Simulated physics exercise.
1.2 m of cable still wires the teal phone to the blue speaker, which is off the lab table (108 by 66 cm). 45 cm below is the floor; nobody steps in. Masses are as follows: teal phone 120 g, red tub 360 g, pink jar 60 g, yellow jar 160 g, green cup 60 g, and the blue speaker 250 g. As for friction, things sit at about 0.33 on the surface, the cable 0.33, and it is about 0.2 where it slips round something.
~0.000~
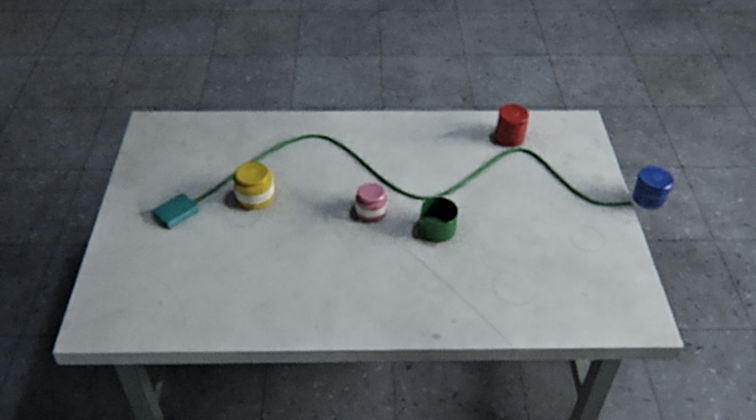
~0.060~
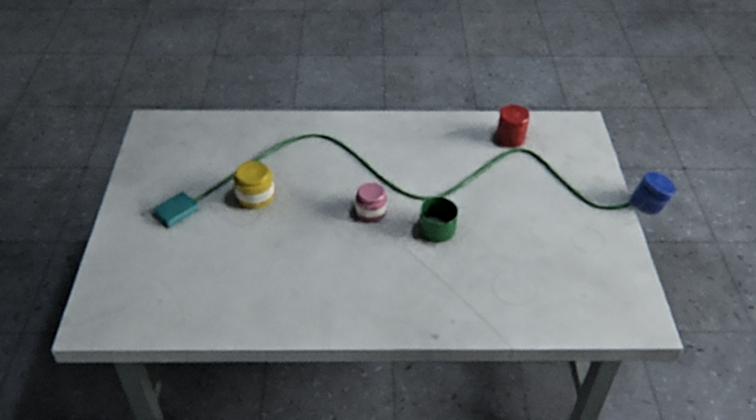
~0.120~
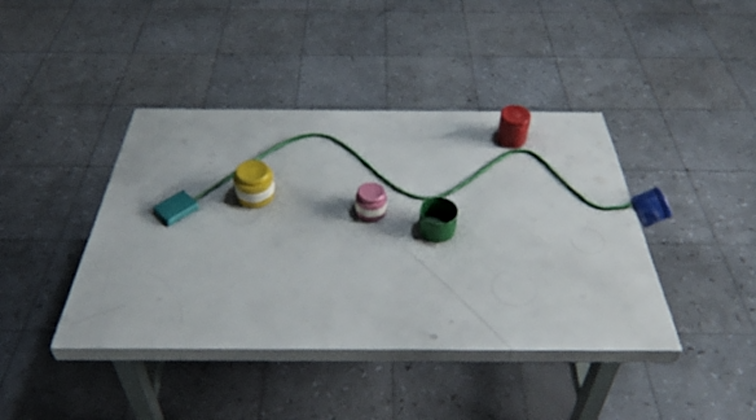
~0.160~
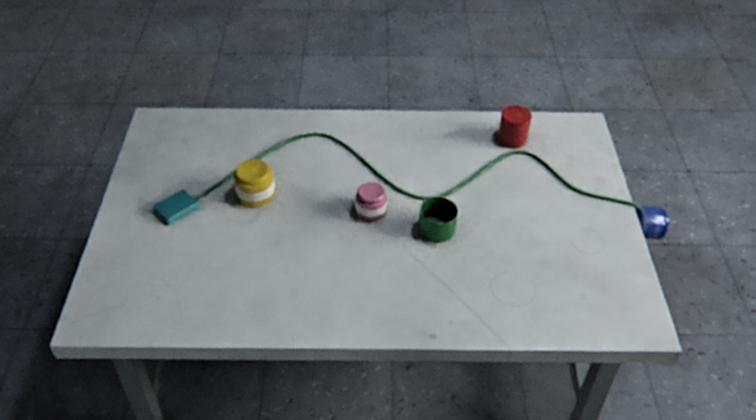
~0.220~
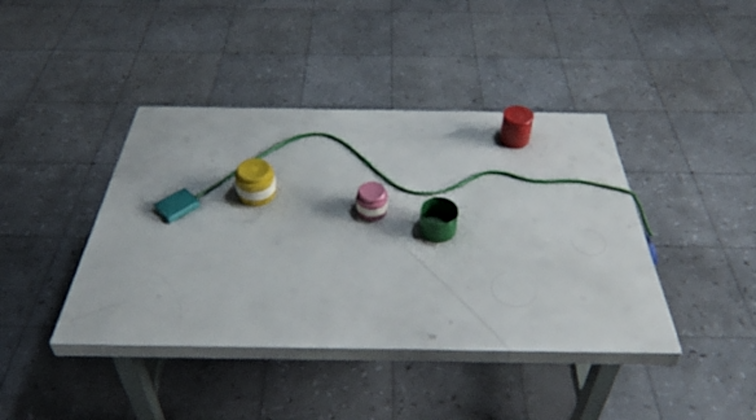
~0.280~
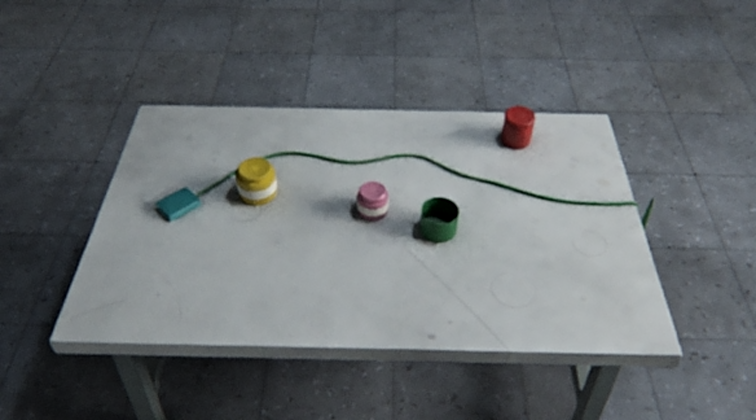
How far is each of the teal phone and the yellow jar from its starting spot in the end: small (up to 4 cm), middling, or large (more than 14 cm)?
The teal phone ends a large distance away, the yellow jar ends a middling distance away.
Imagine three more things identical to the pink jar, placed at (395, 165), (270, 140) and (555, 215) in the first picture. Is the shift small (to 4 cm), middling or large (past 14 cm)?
Shift 1: Minor. Shift 2: Minor. Shift 3: Minor.
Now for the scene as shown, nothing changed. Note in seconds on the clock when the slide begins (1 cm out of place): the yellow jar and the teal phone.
Approx. times - yellow jar: 0.36 s, teal phone: 0.34 s.
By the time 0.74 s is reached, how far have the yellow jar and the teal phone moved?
Measured: Yellow jar at 8 cm, teal phone at 35 cm.
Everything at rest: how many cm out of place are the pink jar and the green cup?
Net shift - pink jar 0 cm, green cup 0 cm.
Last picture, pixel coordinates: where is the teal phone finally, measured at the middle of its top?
Last view, top position: About (326, 148).
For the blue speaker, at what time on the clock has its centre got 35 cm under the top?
It gets there at roughly 0.34 s.
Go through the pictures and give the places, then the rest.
The first frame shows shows, teal phone (175, 208); yellow jar (252, 172); cable runs through (579, 193) (497, 158) (410, 195) (333, 140).
The second frame shows shows, blue speaker (657, 182); cable runs through (579, 194) (410, 195).
The third frame shows shows, blue speaker (651, 208); cable runs through (579, 195) (411, 195).
The fourth frame shows shows, blue speaker (647, 223); cable runs through (588, 194) (411, 195).
The fifth frame shows shows, blue speaker (638, 252); cable runs through (633, 194) (414, 193).
The sixth frame shows shows, teal phone (178, 201); yellow jar (255, 168); cable runs through (569, 202) (456, 172) (351, 162).
At 0.5 s, the cable's tail end at (293, 178); teal phone 22 cm off its start, yellow jar 8 cm off its start, blue speaker over the edge.
At 0.7 s, the cable's tail end at (326, 165); teal phone 33 cm off its start, yellow jar 8 cm off its start, blue speaker over the edge.
At 1.0 s, the cable's tail end at (327, 164); teal phone 33 cm off its start at (326, 148), yellow jar 8 cm off its start at (267, 194), blue speaker over the edge.
At 1.2 s, the cable's tail end at (327, 164); teal phone 33 cm off its start, yellow jar 8 cm off its start, blue speaker over the edge.
At 2.4 s, the cable's tail end at (327, 164); teal phone 33 cm off its start at (326, 148), yellow jar 8 cm off its start at (267, 194), blue speaker over the edge.
